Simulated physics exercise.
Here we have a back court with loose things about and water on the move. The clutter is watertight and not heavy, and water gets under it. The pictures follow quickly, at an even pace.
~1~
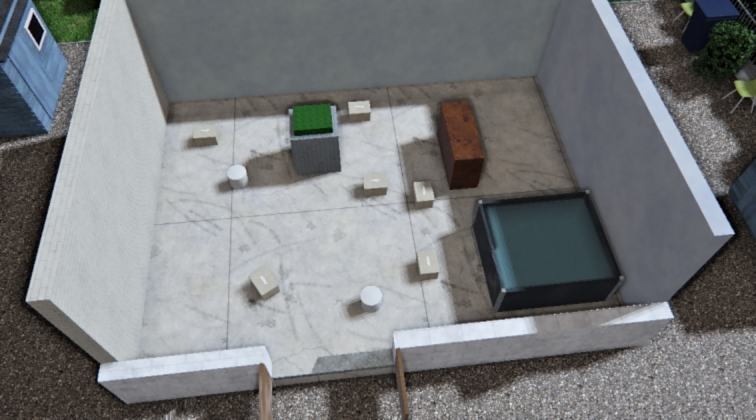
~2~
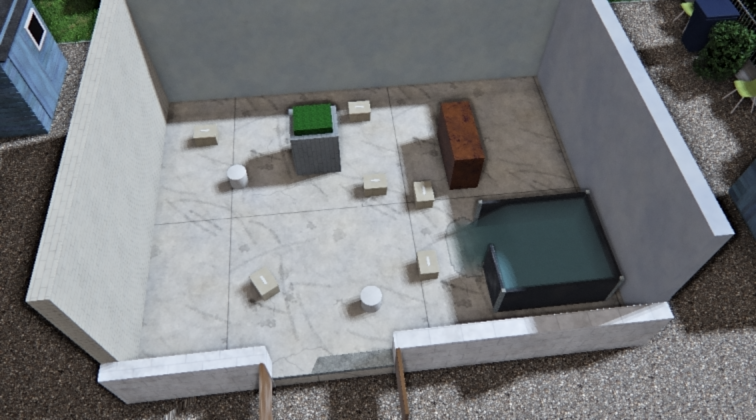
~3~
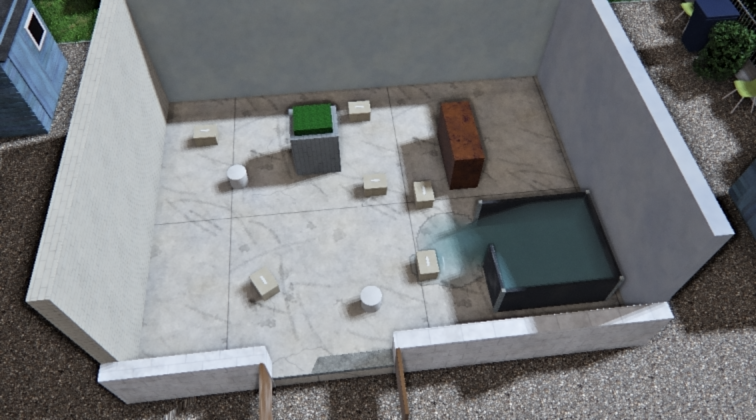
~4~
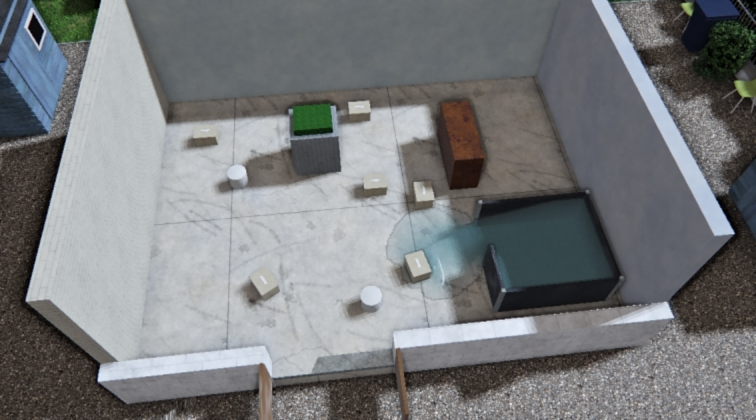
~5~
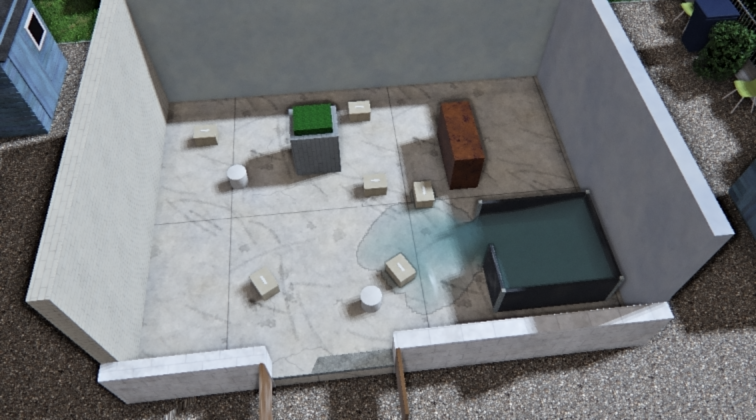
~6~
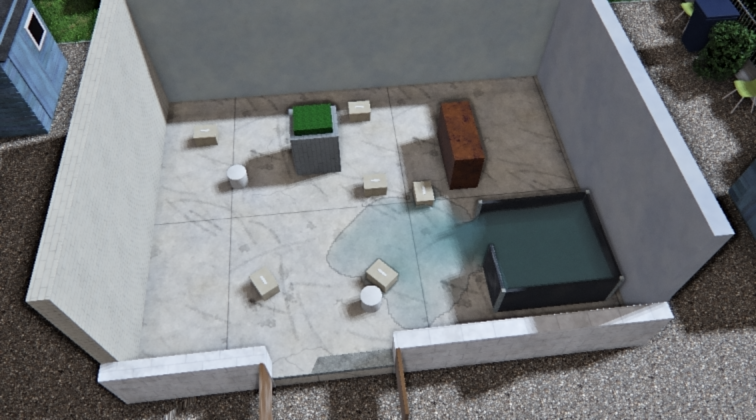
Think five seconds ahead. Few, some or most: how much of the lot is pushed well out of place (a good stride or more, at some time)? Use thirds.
It is two thirds or more.
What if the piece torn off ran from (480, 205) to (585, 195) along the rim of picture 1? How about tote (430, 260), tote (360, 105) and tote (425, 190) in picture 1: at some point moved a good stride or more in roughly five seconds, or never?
One after the other: Under that, moved that far, moved that far.
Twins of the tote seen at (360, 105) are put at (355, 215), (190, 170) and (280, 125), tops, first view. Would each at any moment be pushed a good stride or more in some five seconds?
In that order: Swept aside, shifted that much, less than that.
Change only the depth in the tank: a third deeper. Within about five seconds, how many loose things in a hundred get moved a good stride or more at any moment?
Near 100 in a hundred.
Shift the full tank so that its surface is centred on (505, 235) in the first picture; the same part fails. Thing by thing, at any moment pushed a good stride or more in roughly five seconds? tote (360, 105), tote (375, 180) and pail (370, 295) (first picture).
In that order: Less than that, yes, that far or more.
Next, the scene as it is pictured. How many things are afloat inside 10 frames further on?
It comes to 1.
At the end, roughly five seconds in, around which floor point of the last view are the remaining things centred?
Near (280, 163).
A moment on, 1 of 8 are well off their spots; 0 afloat.
Next, 6 of 8 are well off their spots; 1 afloat.
Later, 6 of 8 are well off their spots; 3 afloat.
In the end, 6 of 8 are well off their spots, and 6 have been at some point; 3 afloat.
